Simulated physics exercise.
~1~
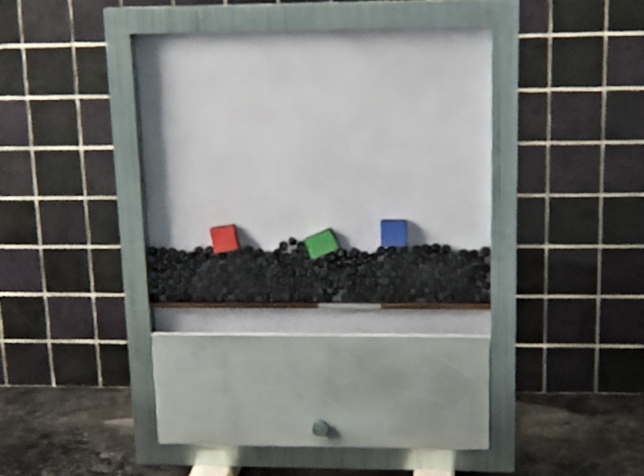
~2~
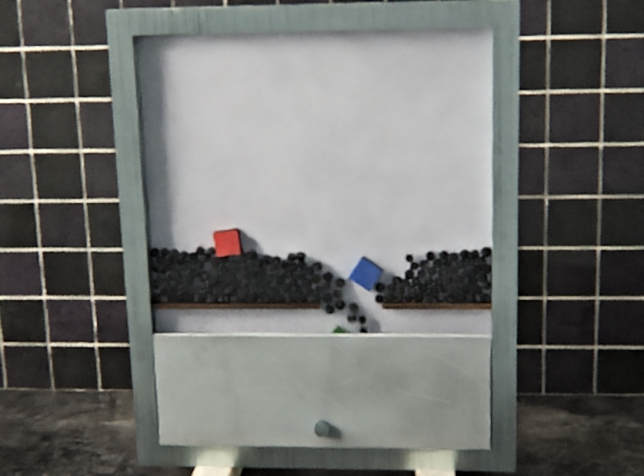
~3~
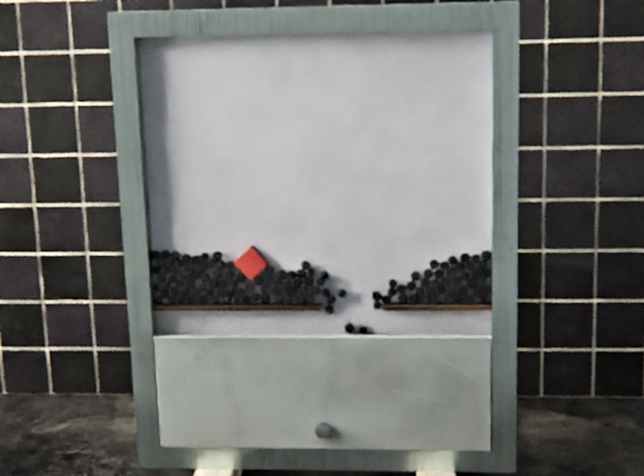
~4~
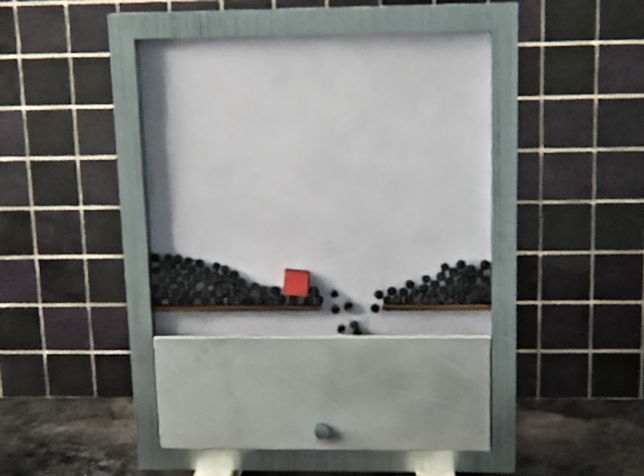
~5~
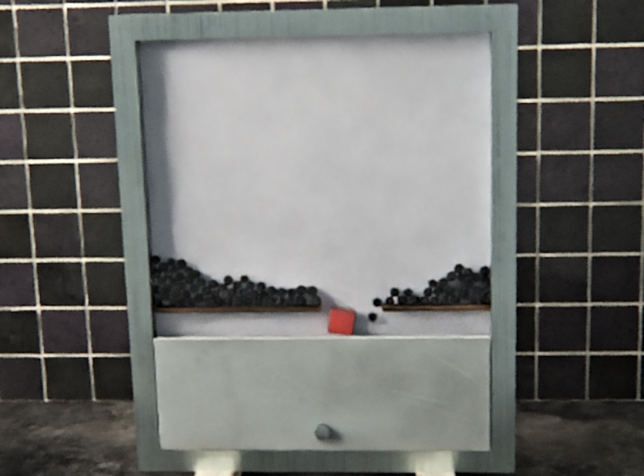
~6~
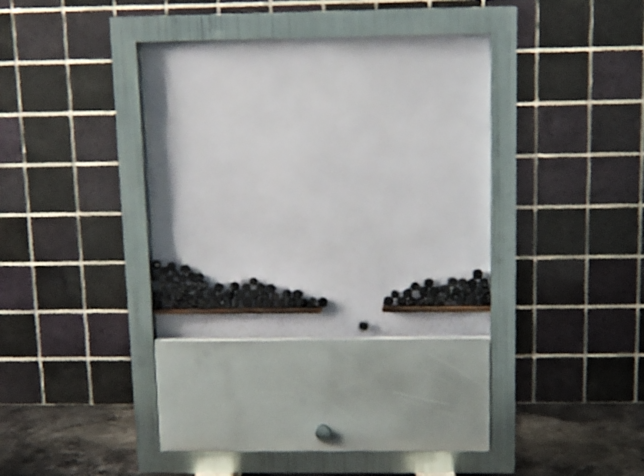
In a framed case, green, blue, then red blocks drop through a gap amid spilling black beads.
